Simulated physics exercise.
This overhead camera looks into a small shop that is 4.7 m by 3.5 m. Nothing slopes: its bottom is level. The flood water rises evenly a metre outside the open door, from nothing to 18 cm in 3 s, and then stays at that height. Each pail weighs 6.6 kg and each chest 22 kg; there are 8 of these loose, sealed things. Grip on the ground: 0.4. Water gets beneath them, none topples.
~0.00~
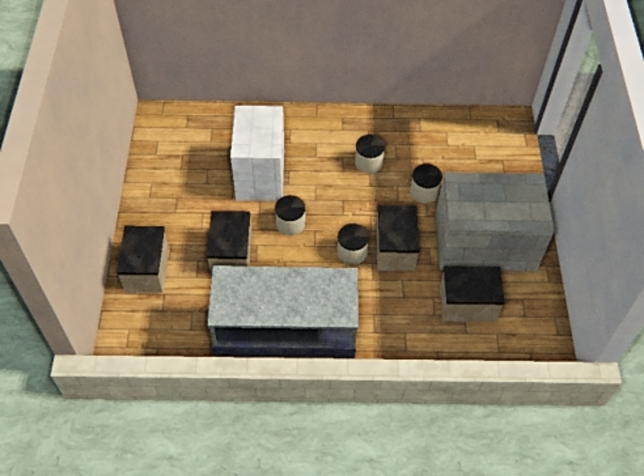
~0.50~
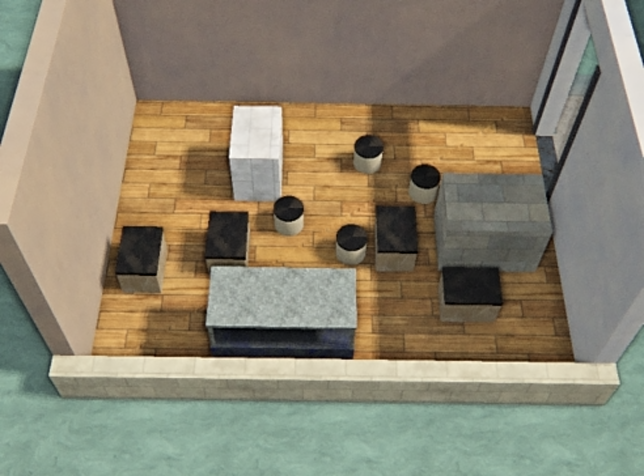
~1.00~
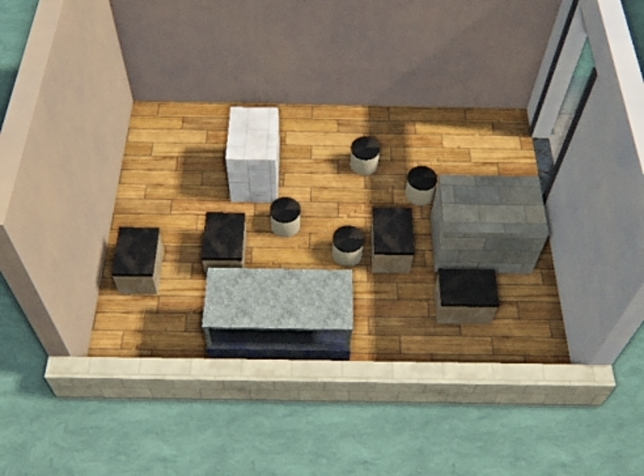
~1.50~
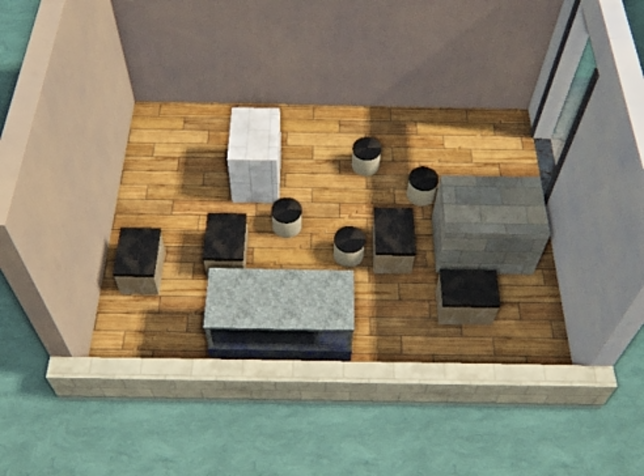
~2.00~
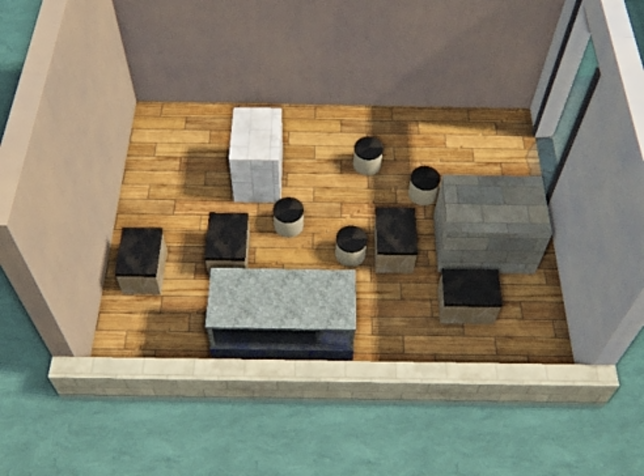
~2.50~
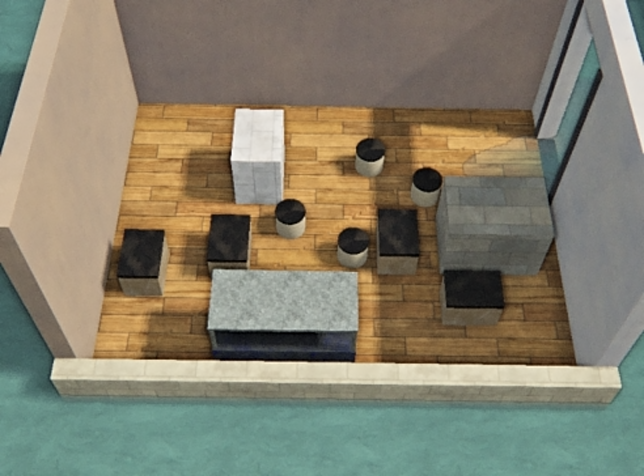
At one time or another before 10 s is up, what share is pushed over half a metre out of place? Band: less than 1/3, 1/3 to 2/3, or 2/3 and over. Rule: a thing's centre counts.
Going by this, the fraction will be in the middle third.
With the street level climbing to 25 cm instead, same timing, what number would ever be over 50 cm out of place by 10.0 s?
3.
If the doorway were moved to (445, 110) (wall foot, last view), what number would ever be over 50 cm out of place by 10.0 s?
Then it comes to 1 of them.
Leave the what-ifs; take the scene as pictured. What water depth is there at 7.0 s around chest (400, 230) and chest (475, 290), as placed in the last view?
Close to 2 and 0 centimetres.
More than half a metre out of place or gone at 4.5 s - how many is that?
Count: 1.
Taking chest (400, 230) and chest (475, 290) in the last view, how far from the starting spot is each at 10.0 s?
The first is 0 cm from its start, the second 0 cm.
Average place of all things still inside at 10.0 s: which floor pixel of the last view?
Centred roughly on (290, 259).
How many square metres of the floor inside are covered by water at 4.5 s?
About 5.0 m2.
After 3.5 s 0 of 8 are over 50 cm from their spots; 0 afloat.
After 4.5 s 1 of 8 are over 50 cm from their spots; 0 afloat.
After 7.0 s 2 of 8 are over 50 cm from their spots; 1 afloat.
After 10.0 s 3 of 8 are over 50 cm from their spots, and 3 have been at some point; 0 afloat.
